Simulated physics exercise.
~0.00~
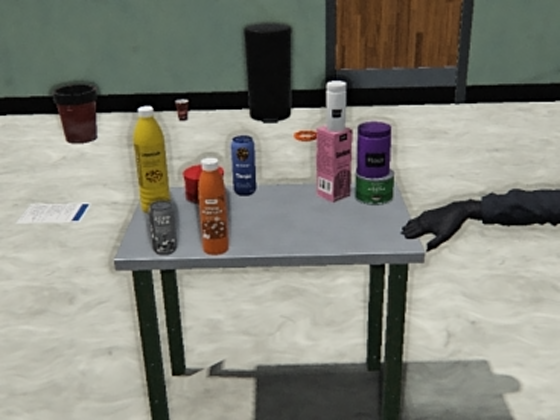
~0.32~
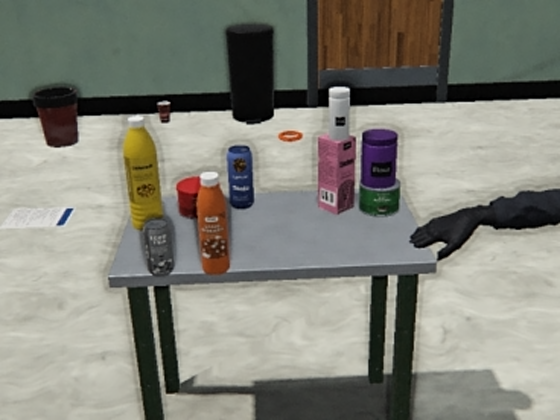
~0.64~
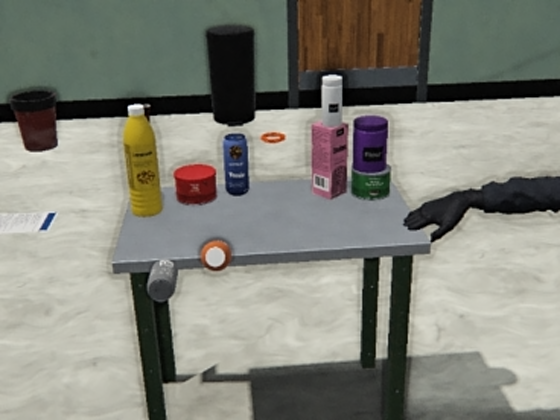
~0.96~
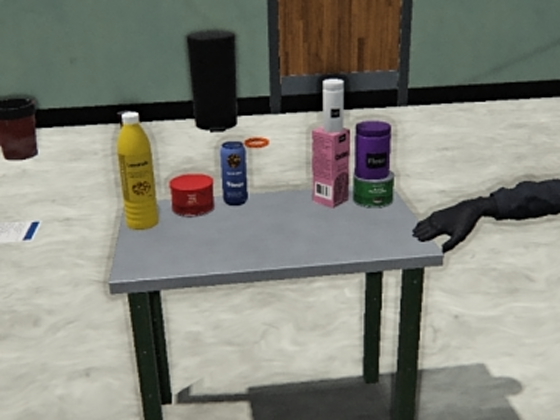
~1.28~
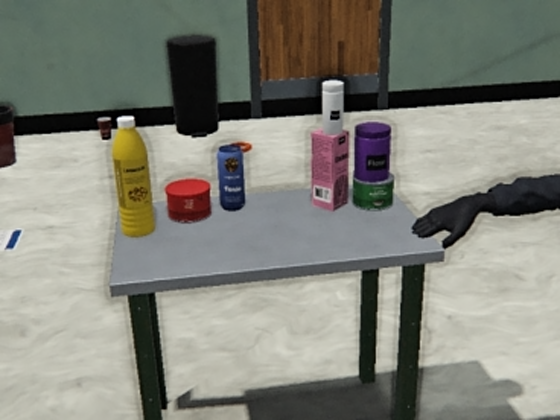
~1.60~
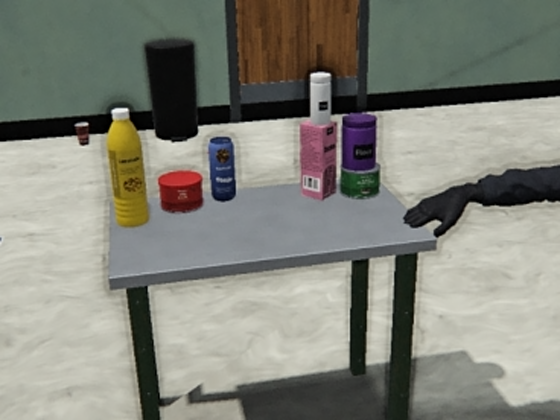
On a grey table beside a gloved hand, an orange bottle and grey can toppling off the front edge, other containers staying.
